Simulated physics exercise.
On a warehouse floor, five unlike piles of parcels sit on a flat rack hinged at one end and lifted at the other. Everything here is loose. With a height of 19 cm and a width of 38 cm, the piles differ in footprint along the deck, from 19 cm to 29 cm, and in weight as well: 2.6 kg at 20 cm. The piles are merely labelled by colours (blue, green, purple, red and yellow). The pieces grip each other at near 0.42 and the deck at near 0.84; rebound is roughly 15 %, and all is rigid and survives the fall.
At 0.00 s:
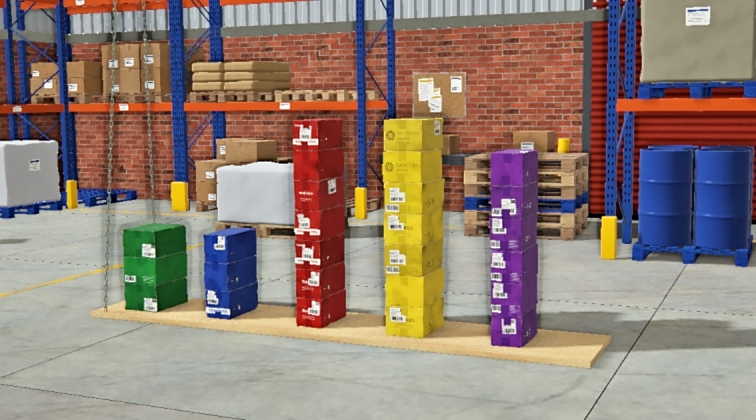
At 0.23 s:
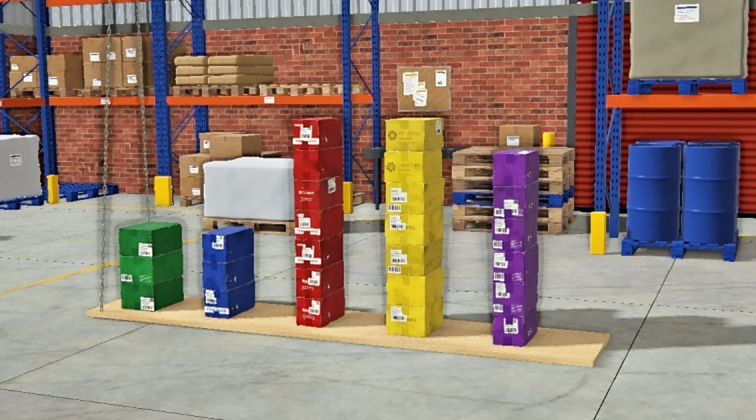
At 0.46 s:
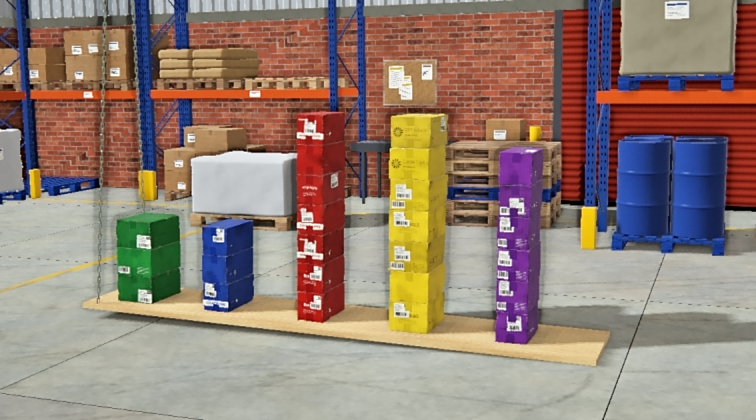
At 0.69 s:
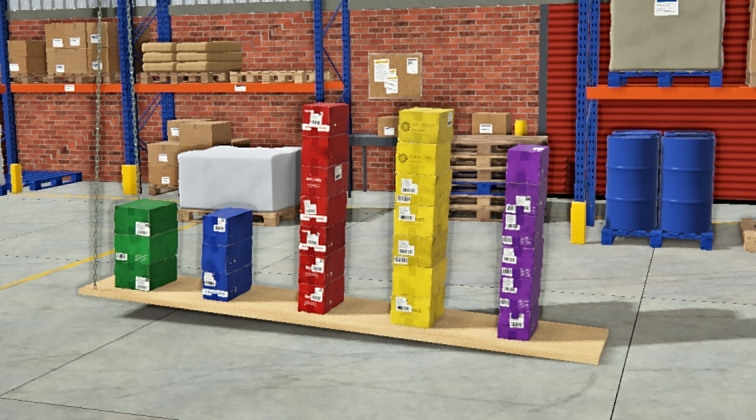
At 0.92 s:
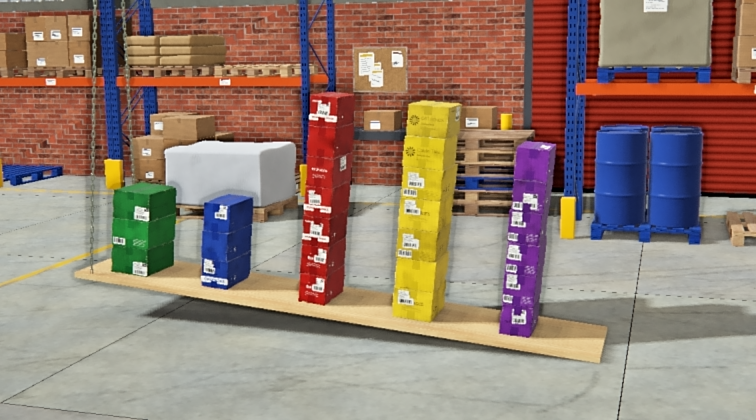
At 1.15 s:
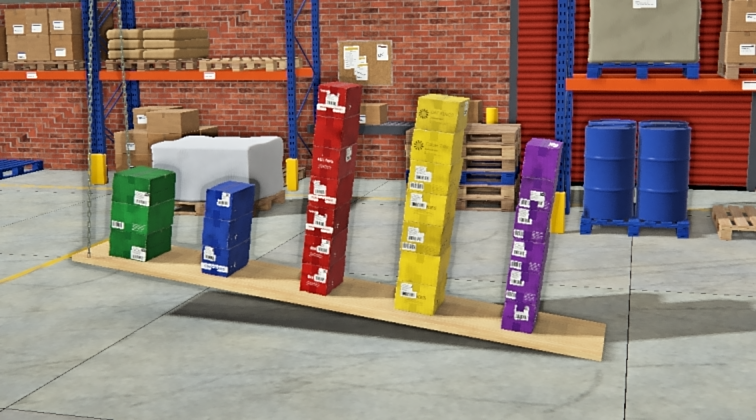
The clip opens on five stacks of parcels, green, blue, red, yellow and purple, standing on a level wooden board on a warehouse floor. The board's left end then rises gently beside a chain, and the stacks lean slightly rightward with it, keeping their places, as the view shifts a little.
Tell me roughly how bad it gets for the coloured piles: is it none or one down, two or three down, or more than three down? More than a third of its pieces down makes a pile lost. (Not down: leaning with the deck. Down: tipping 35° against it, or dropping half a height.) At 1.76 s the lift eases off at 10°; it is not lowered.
I would say two or three go down.
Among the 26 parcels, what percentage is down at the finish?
Roughly 75 percent.
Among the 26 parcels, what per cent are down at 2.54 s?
30 percent by then.
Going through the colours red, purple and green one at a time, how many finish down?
Down at the end: Red 7, purple 6, green 0.
Around 1.92 s, slope 10°; none of the 26 parcels down, 14 disturbed; top red parcel tipped 10°; top purple parcel displaced 42 mm.
Around 2.54 s, slope 10°; 8 of the 26 parcels down; top red parcel tipped 28°, 27 cm lower; top yellow parcel tipped 24°, 11 cm lower.
Around 3.08 s, slope 10°; 20 of the 26 parcels down; top yellow parcel upside down; top purple parcel on its side.
Finally (4.1 s), slope 10°; 20 of the 26 parcels down; top purple parcel upside down; top red parcel on its side. Wrecked, purple, red and yellow. Seen by the last camera, middles, top red parcel near (690, 313).
